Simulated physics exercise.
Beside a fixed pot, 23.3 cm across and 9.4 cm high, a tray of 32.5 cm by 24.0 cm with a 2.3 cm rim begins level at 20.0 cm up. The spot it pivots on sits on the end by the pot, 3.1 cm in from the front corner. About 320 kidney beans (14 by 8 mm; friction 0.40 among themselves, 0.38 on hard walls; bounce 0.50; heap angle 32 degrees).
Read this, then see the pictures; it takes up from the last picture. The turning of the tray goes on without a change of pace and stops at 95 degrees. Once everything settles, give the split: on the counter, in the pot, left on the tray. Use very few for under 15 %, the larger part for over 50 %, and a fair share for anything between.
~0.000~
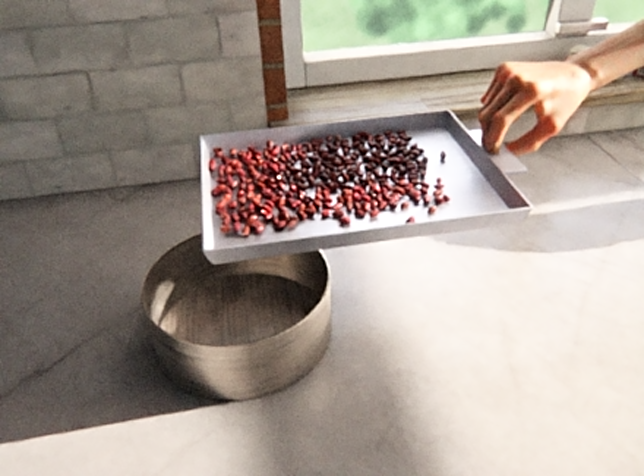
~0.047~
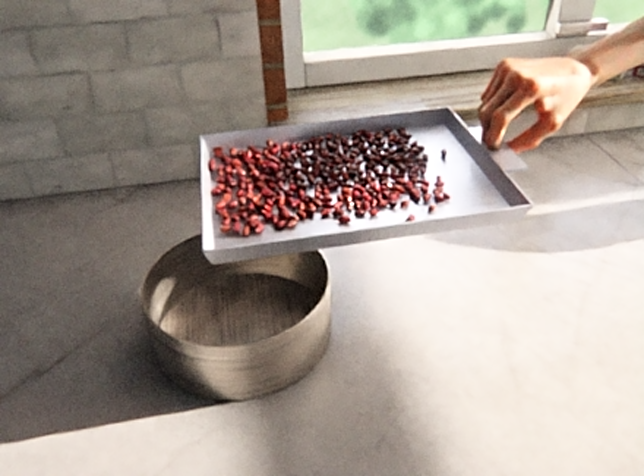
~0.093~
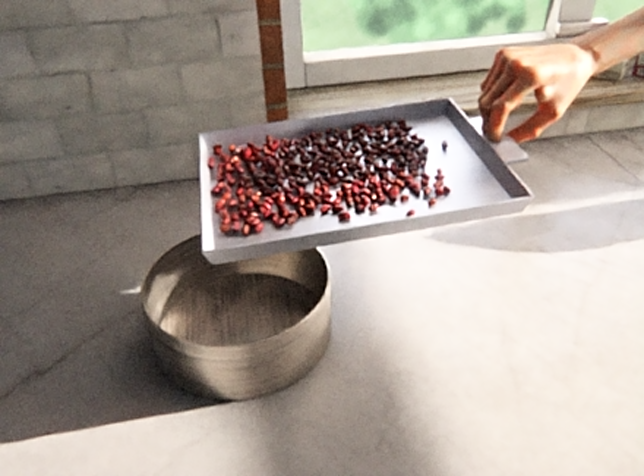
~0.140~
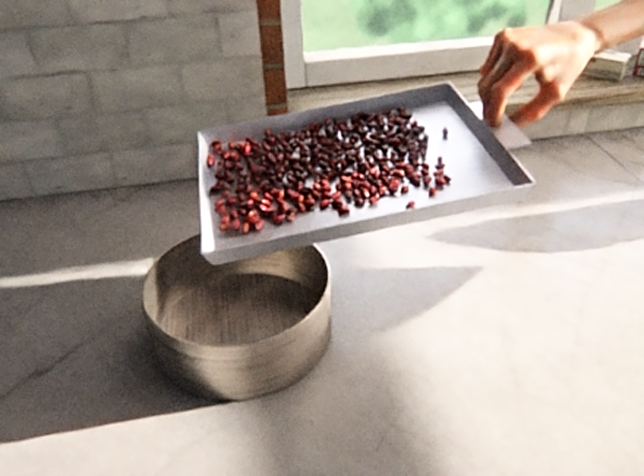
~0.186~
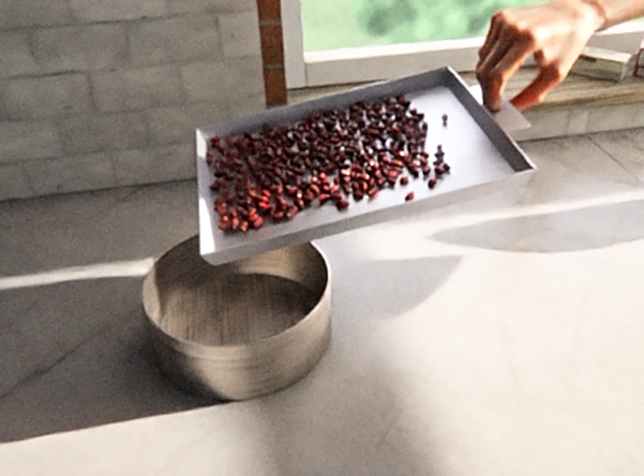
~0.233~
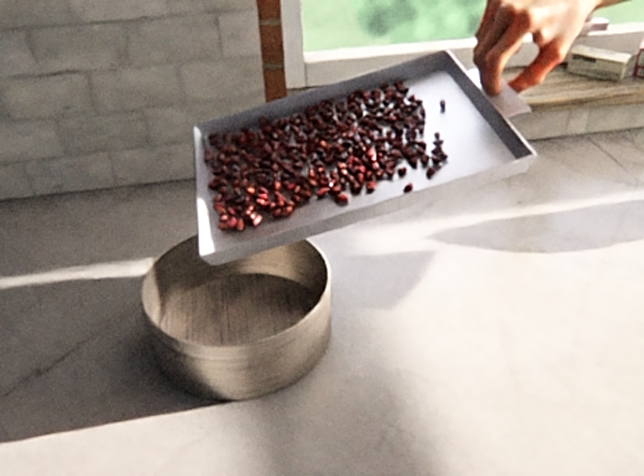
Counter: The larger part, pot: A fair share, left on the tray: Very few.
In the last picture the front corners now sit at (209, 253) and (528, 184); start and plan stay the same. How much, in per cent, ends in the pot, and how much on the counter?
Split: Pot = 0, counter = 100.
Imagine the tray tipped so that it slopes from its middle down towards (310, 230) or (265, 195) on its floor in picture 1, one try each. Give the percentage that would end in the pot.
Around 0 % for the first direction, around 70 % for the second.
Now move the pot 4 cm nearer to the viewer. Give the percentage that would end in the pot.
75 %.
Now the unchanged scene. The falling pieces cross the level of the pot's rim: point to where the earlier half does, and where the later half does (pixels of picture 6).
Earlier half close to (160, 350), later half at (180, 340) in pixels.
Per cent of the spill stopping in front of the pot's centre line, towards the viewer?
I'd put it at around 100 per cent.
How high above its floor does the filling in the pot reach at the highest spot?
1.5 cm.
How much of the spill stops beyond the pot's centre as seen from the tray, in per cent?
I reckon around 90 per cent.
After 0.74 s, tilt 52 degrees; the tray holds 100 %, the pot 0 %.
Then, at 1.08 s, tilt 78 degrees; the tray holds 45 %, the pot 10 %.
After 1.52 s, tilt 95 degrees; the tray holds 0 %, the pot 30 %.
By 2.5 s all is still; counter 70 %, pot 30 %, tray 0 %.
